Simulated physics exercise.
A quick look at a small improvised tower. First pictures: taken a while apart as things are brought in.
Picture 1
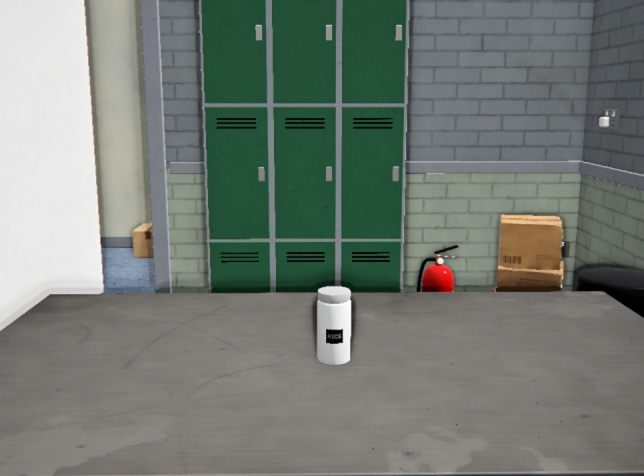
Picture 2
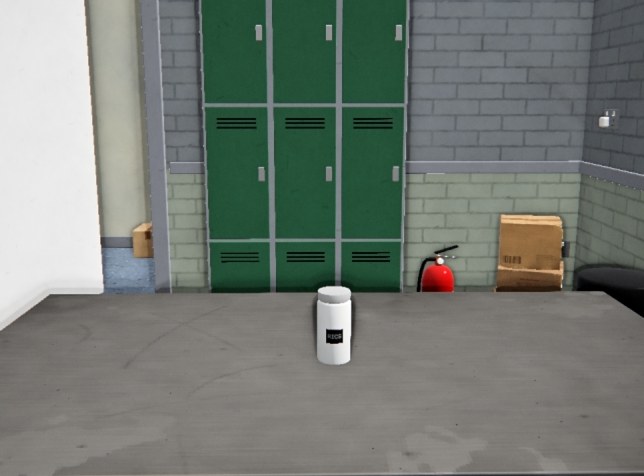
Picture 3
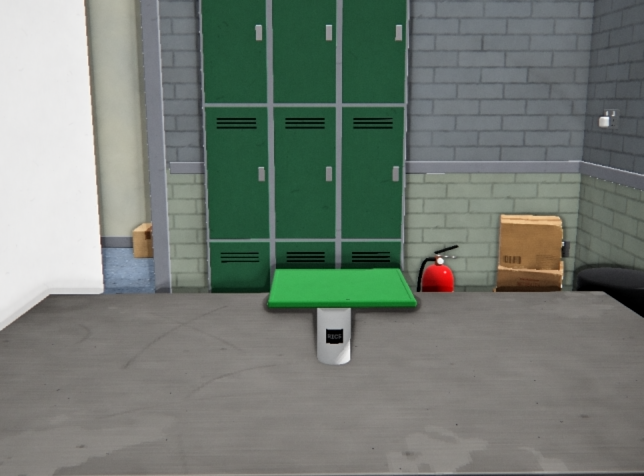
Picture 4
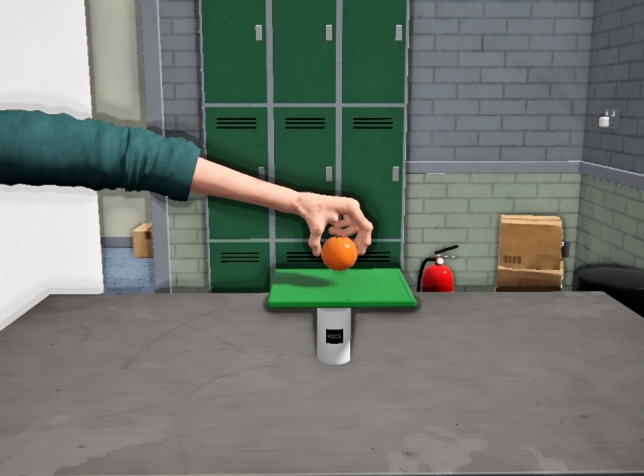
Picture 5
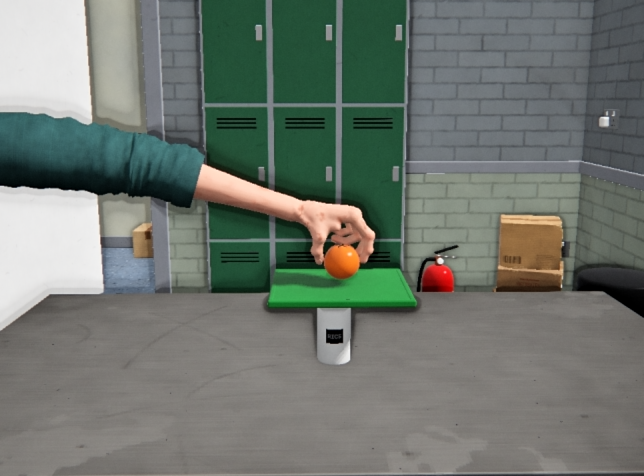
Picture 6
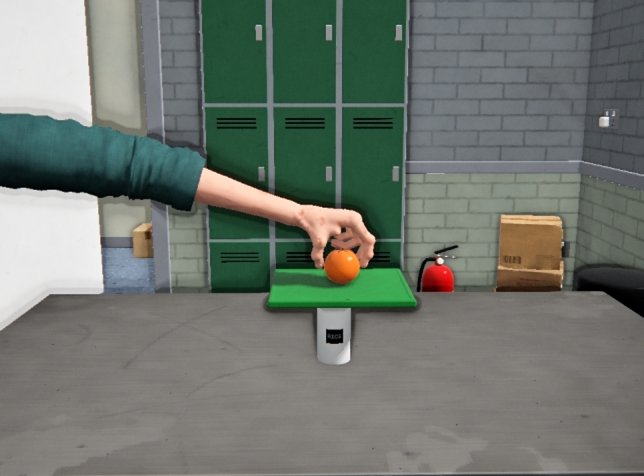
The clip shows a white container on a gray table before green lockers; a green lid appears on top of it, then a hand reaching in from the left lowers a round orange object onto the lid.
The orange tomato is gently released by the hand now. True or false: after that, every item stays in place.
True.
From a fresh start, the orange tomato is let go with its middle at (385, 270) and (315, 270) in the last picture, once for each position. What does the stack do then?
It falls the first time and does not fall the second time.
Then, 0.40 s after the last picture, nothing has stirred.
Then, 1.10 s after the last picture, orange tomato resting near (342, 266).
At rest, all 3 in place. Seen from the same camera at the end, orange tomato near (342, 266). The stack keeps its balance.
